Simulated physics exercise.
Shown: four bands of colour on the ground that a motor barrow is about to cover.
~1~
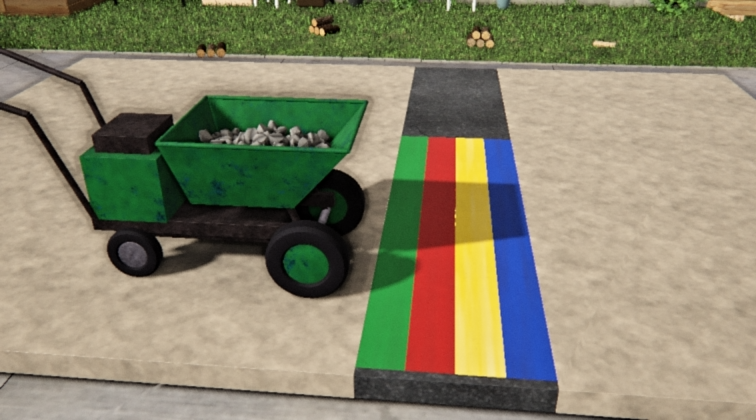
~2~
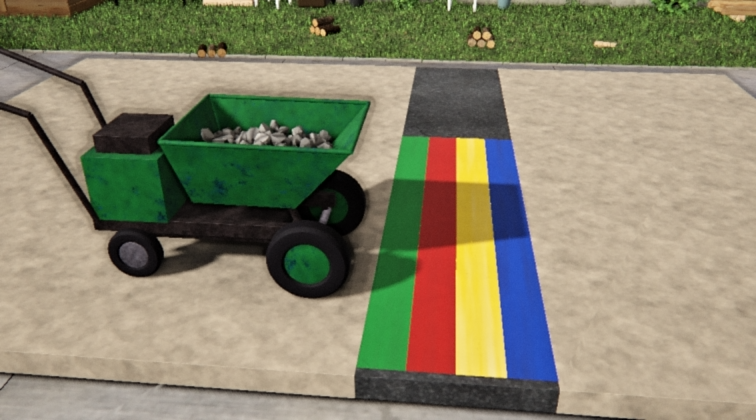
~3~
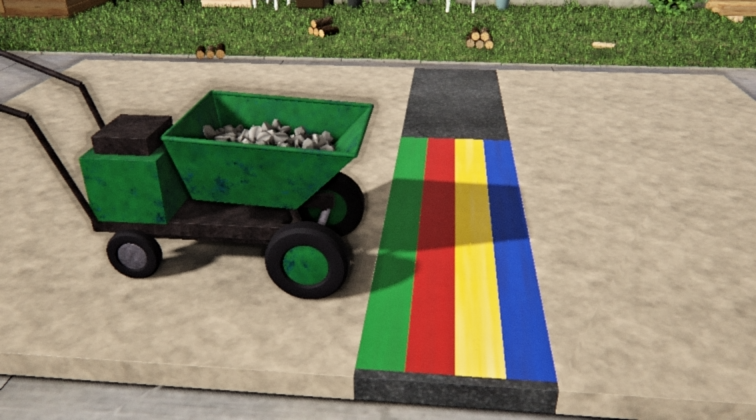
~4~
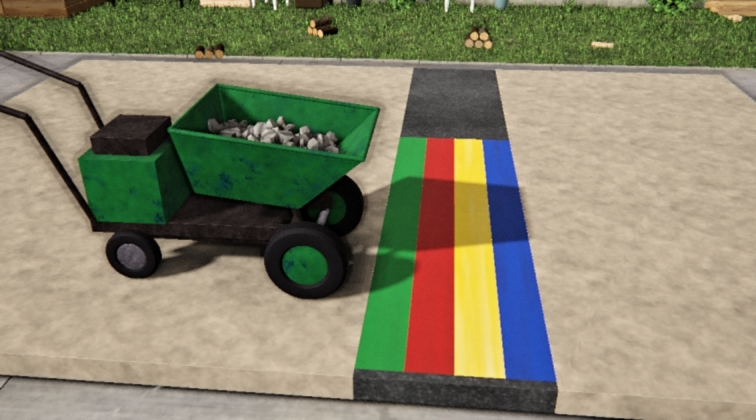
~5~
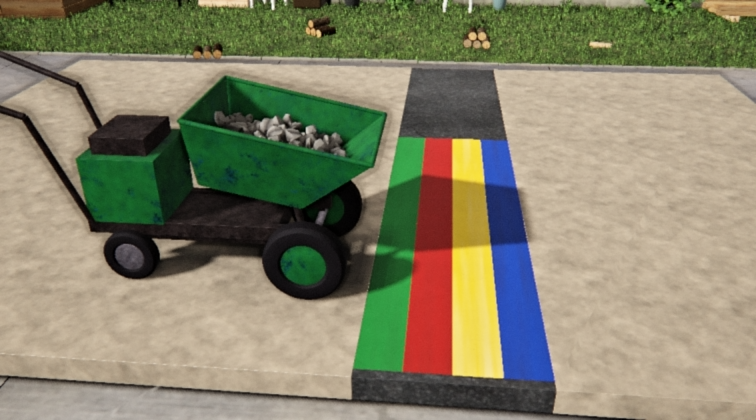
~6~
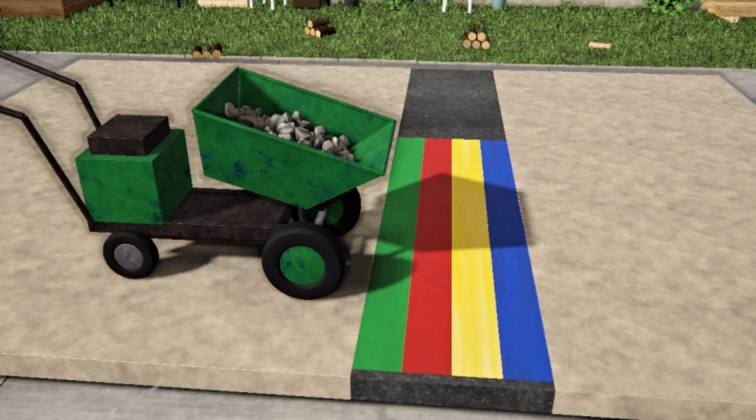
Green motor barrow loaded with broken stones standing still beside green, red, yellow and blue strips, its skip gradually tilting rightward.
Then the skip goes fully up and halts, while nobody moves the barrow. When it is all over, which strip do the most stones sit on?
On the yellow strip.
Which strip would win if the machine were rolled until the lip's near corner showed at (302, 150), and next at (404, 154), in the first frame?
First spot: That red strip; second spot: Blue.
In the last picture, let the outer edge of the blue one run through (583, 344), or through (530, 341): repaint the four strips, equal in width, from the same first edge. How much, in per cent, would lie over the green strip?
About 0 % and 0 %.
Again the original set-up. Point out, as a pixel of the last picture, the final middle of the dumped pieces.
I'd say the middle ends up at about (480, 264).
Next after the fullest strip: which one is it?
It's the blue strip next.
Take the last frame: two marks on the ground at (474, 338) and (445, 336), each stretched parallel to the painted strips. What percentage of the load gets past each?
Around 50 in a hundred for the first, 80 in a hundred for the second.
Just after the last frame, skip tipped steeply; every one in the skip.
A moment on, skip tipped steeply; the larger part in the skip; about a tenth over the red strip; about a tenth over the yellow strip.
Further on, skip tipped right over; about a tenth in the skip; about a tenth over the red strip; roughly a third over the yellow strip; roughly a quarter over the blue strip; about a tenth off the paint.
When it is over, skip tipped right over; about a tenth in the skip; not one over the green strip; about a tenth over the red strip; roughly a third over the yellow strip; roughly a quarter over the blue strip; about a tenth off the paint.
